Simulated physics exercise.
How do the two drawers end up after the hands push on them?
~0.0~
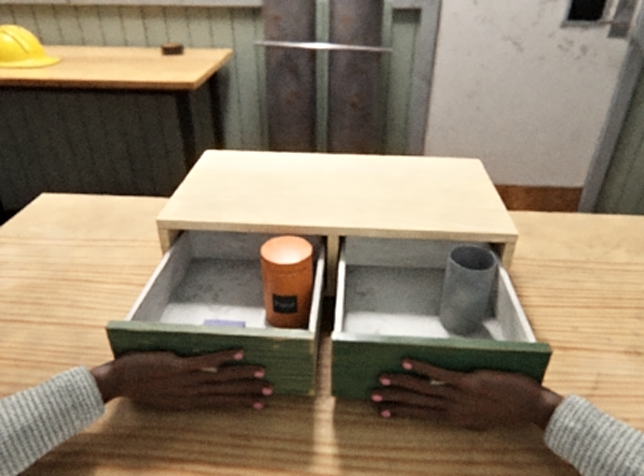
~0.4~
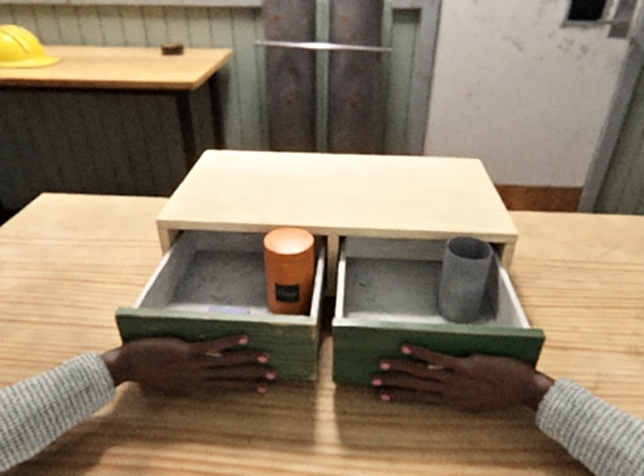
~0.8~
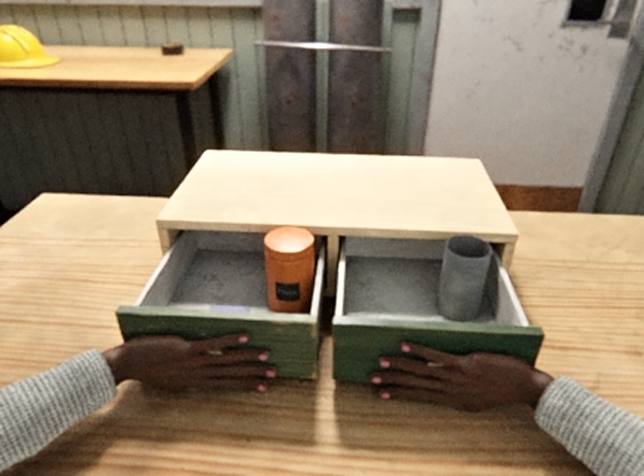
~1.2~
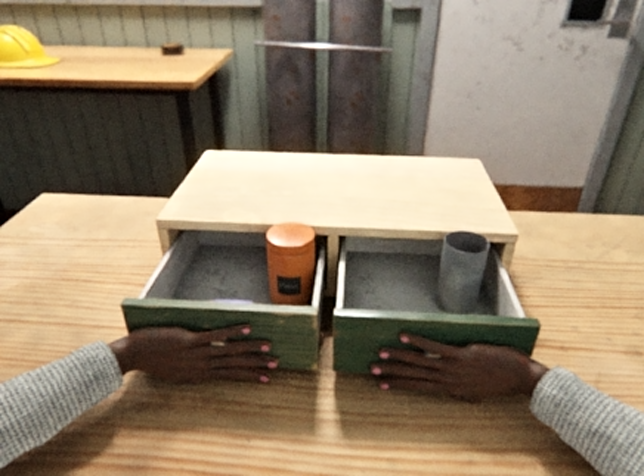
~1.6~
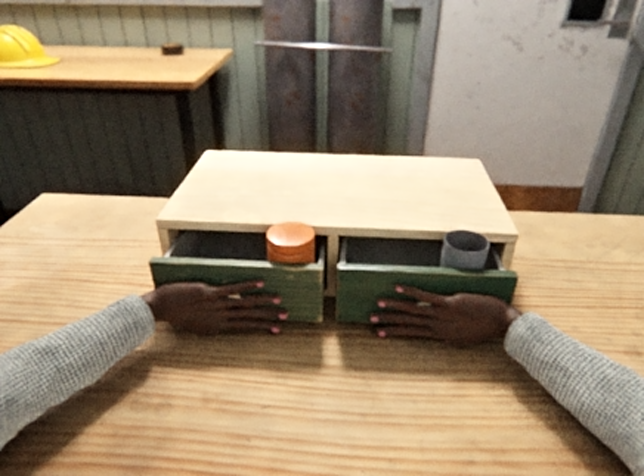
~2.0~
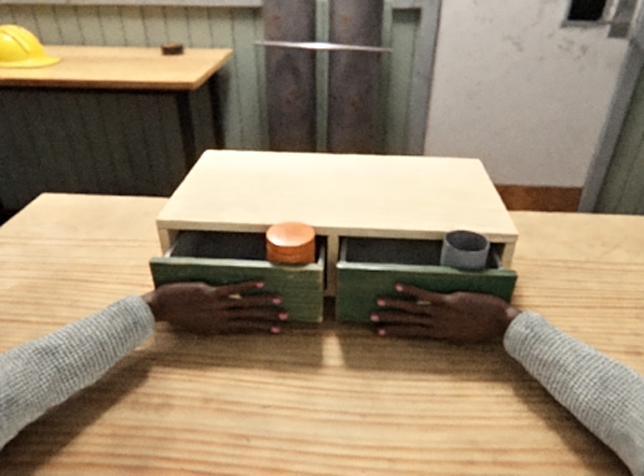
Neither drawer closes. Both stop partly open, with the orange jar showing above the left front and the grey beaker above the right.
